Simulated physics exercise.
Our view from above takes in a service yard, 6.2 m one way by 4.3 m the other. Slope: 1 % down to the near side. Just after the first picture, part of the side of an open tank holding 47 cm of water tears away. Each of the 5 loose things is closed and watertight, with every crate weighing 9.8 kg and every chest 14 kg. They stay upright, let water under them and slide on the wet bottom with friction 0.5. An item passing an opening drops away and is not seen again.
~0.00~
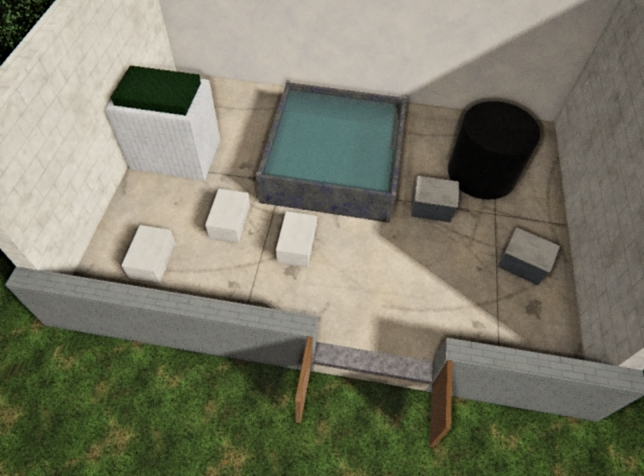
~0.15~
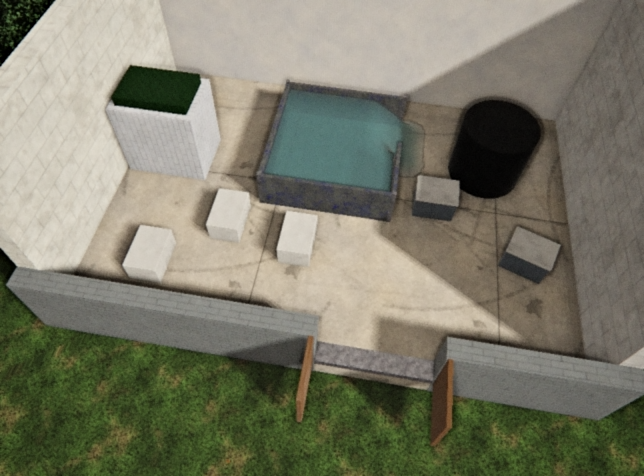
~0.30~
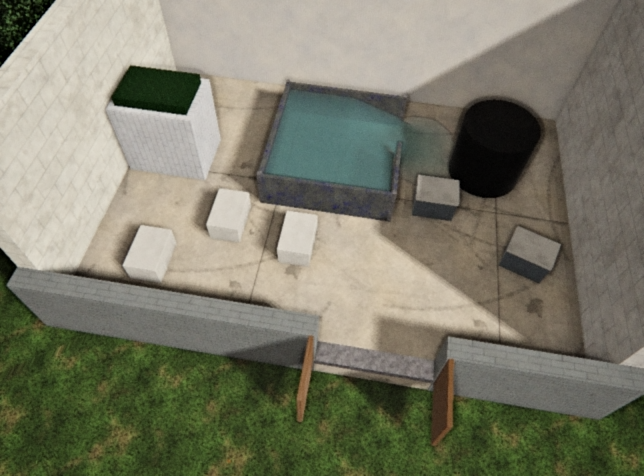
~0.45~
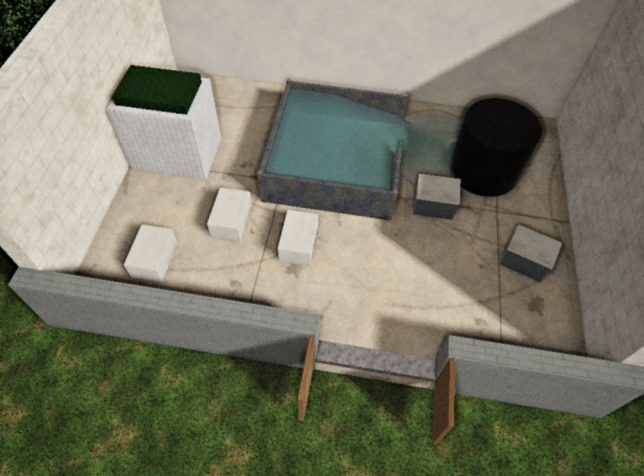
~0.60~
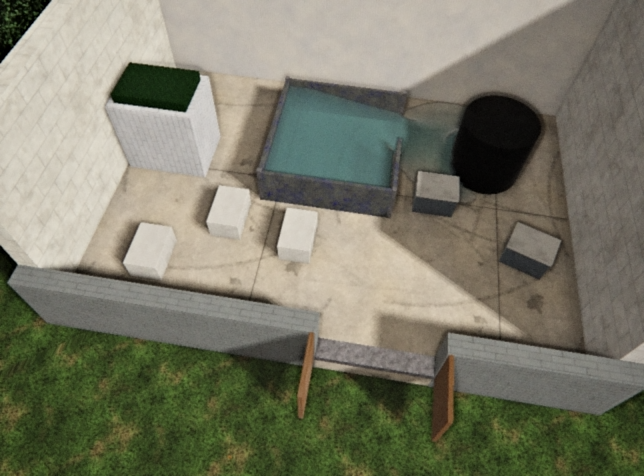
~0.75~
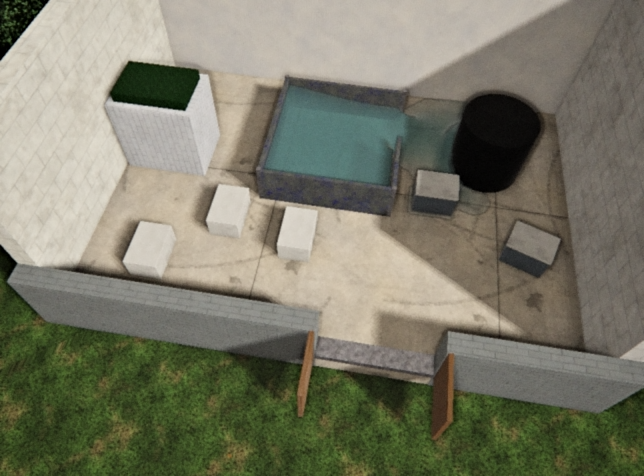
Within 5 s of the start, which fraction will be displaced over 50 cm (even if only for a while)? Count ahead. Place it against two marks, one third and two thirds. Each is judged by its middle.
It is a medium share, a third or more but below two thirds.
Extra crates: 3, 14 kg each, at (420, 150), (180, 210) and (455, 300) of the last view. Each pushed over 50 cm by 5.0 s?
Check, in order - exceeded, not exceeded, exceeded.
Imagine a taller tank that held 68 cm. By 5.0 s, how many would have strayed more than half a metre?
2.
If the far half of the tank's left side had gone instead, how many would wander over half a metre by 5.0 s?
1.
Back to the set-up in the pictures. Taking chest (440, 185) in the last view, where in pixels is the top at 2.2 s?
Position: Approx. (412, 239).
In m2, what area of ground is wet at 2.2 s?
Somewhere about 10.5 m2, give or take.
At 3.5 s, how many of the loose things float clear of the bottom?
It comes to 1 of them.
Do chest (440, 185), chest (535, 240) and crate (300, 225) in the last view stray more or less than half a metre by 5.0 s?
One by one: Above the line; above the line; below the line.
After 1.1 s 0 of 5 are over 50 cm from their spots; 0 afloat.
After 2.2 s 1 of 5 are over 50 cm from their spots; 0 afloat.
After 3.5 s 2 of 5 are over 50 cm from their spots; 1 afloat.
After 5.0 s 2 of 5 are over 50 cm from their spots, and 2 have been at some point; 0 afloat.
